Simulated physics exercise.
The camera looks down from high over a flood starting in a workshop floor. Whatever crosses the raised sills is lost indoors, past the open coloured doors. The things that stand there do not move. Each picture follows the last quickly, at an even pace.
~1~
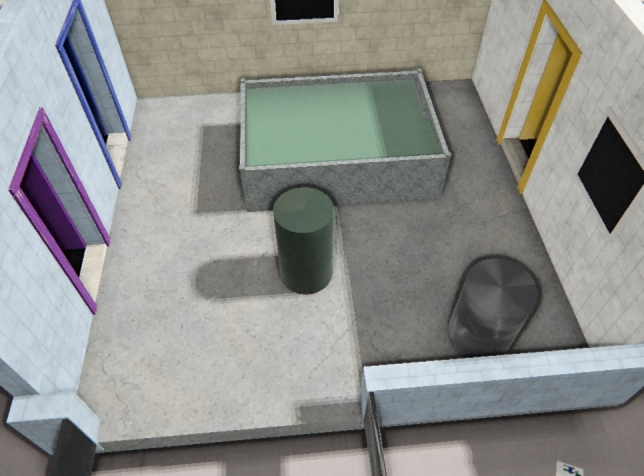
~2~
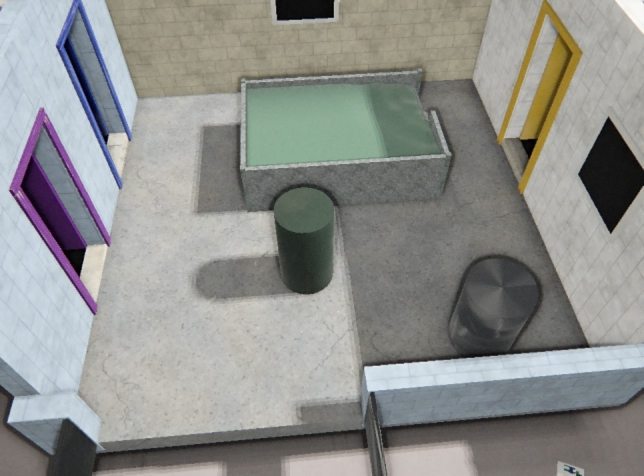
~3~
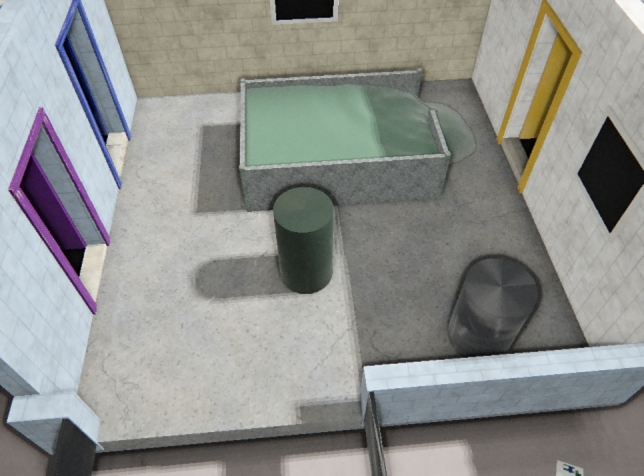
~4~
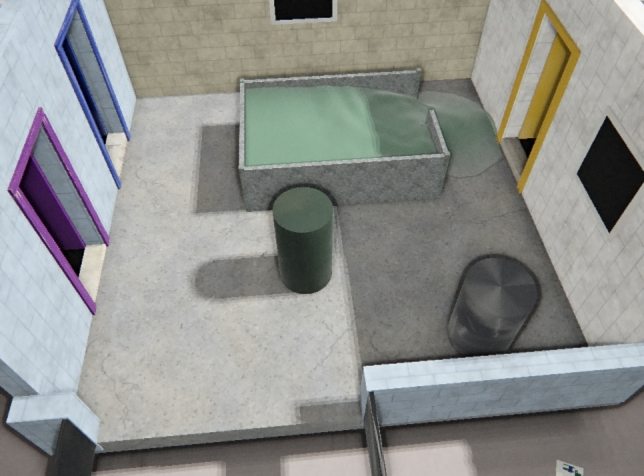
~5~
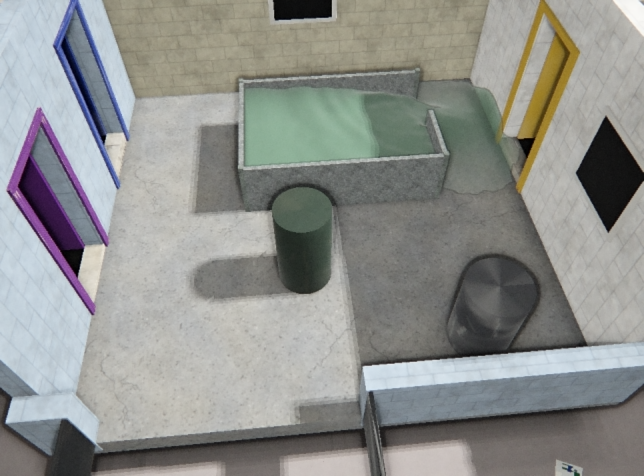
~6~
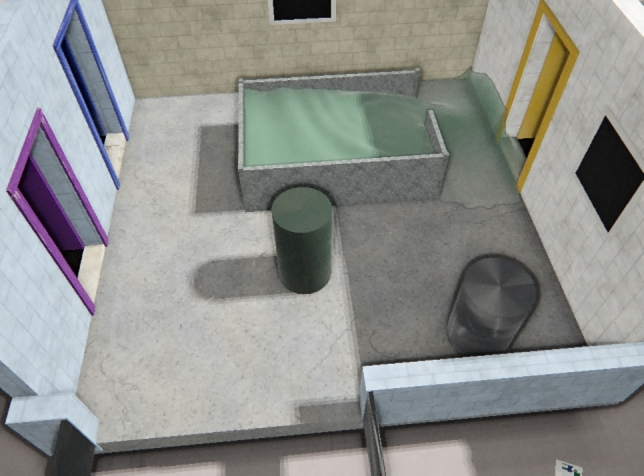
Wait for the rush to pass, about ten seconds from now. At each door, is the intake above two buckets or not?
My prediction: The purple door receives no more than two buckets; the blue door receives no more than two buckets; the yellow door receives more than two buckets.
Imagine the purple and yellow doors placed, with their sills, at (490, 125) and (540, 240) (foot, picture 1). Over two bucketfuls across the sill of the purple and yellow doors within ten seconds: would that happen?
Note: Purple door lets too much through; yellow door lets in too little.
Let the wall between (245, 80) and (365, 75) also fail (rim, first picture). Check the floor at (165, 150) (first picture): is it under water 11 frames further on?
It would be drenched.
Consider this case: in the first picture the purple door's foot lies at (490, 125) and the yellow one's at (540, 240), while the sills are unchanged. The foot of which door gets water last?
Answer: The one in blue.
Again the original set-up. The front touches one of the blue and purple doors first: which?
I'd say the one in blue.
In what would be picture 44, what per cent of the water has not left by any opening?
Around 92 parts in a hundred.
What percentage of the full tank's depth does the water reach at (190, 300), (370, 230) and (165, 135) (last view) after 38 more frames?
First spot 4 %, second 2 %, third 20 %.
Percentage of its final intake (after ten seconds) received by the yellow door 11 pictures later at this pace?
Near 40 in a hundred.
A moment on, water covers 15 % of the floor; the purple door not reached, the blue door not reached, the yellow door over two buckets in.
Next, water covers 35 % of the floor; the purple door not reached, the blue door not reached, the yellow door over two buckets in.
Then, water covers 55 % of the floor; the purple door not reached, the blue door wet at the sill, nothing in, the yellow door far over two buckets in.
Later, water covers 95 % of the floor; the purple door wet at the sill, nothing in, the blue door wet at the sill, nothing in, the yellow door far over two buckets in.
In the end, water covers 100 % of the floor; the purple door wet at the sill, nothing in, the blue door wet at the sill, nothing in, the yellow door far over two buckets in.
